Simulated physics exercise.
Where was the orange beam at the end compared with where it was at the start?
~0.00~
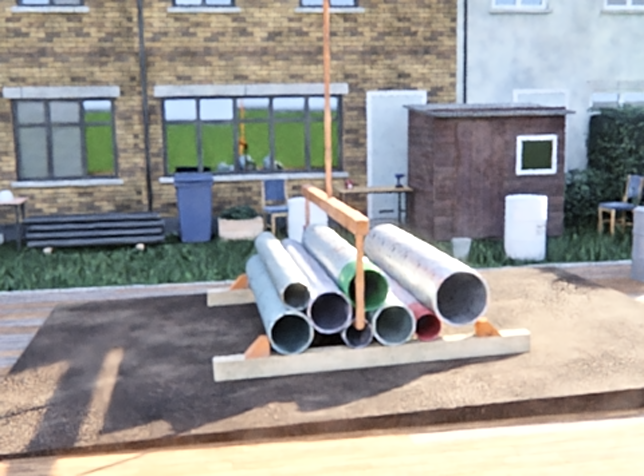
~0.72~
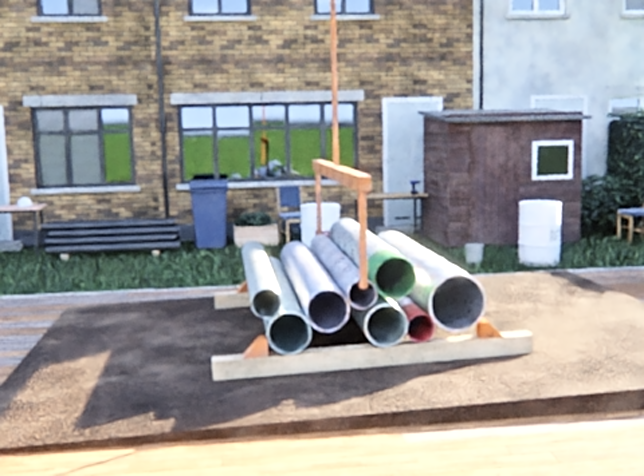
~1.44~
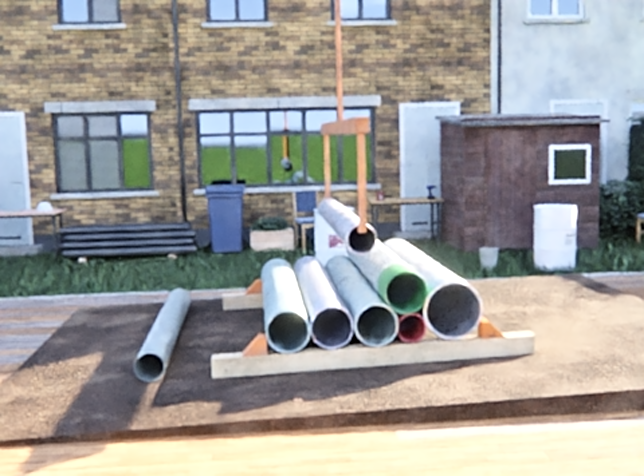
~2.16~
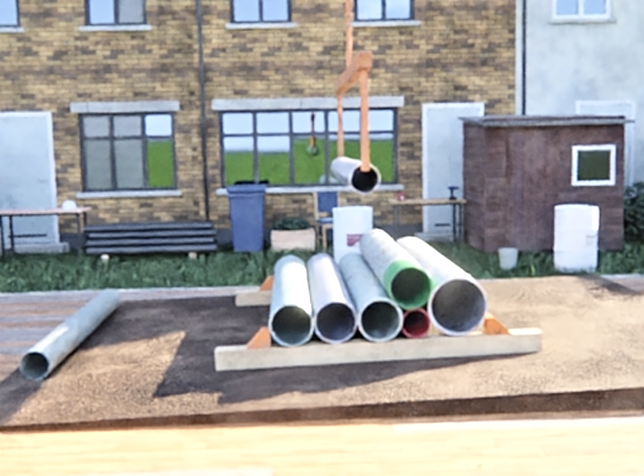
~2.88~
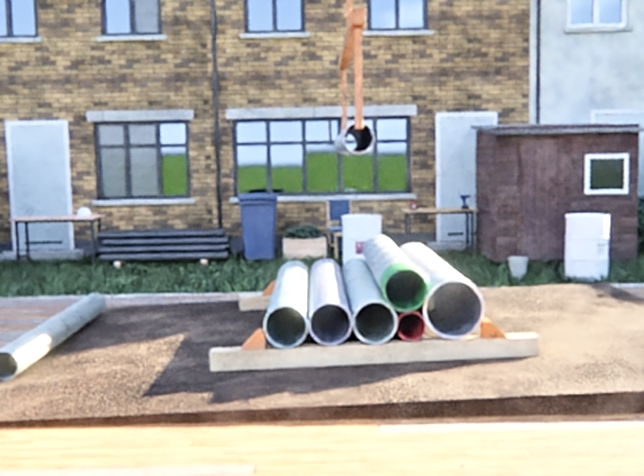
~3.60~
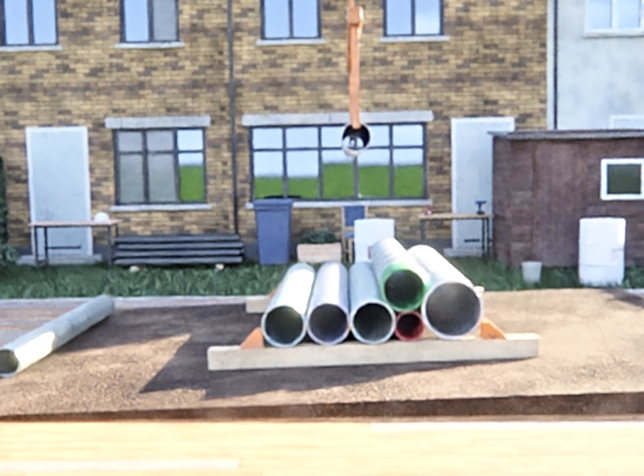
At the start the orange beam was low, right over the stack of pipes. By the end it was high above them, up in front of the upper part of the brick house.
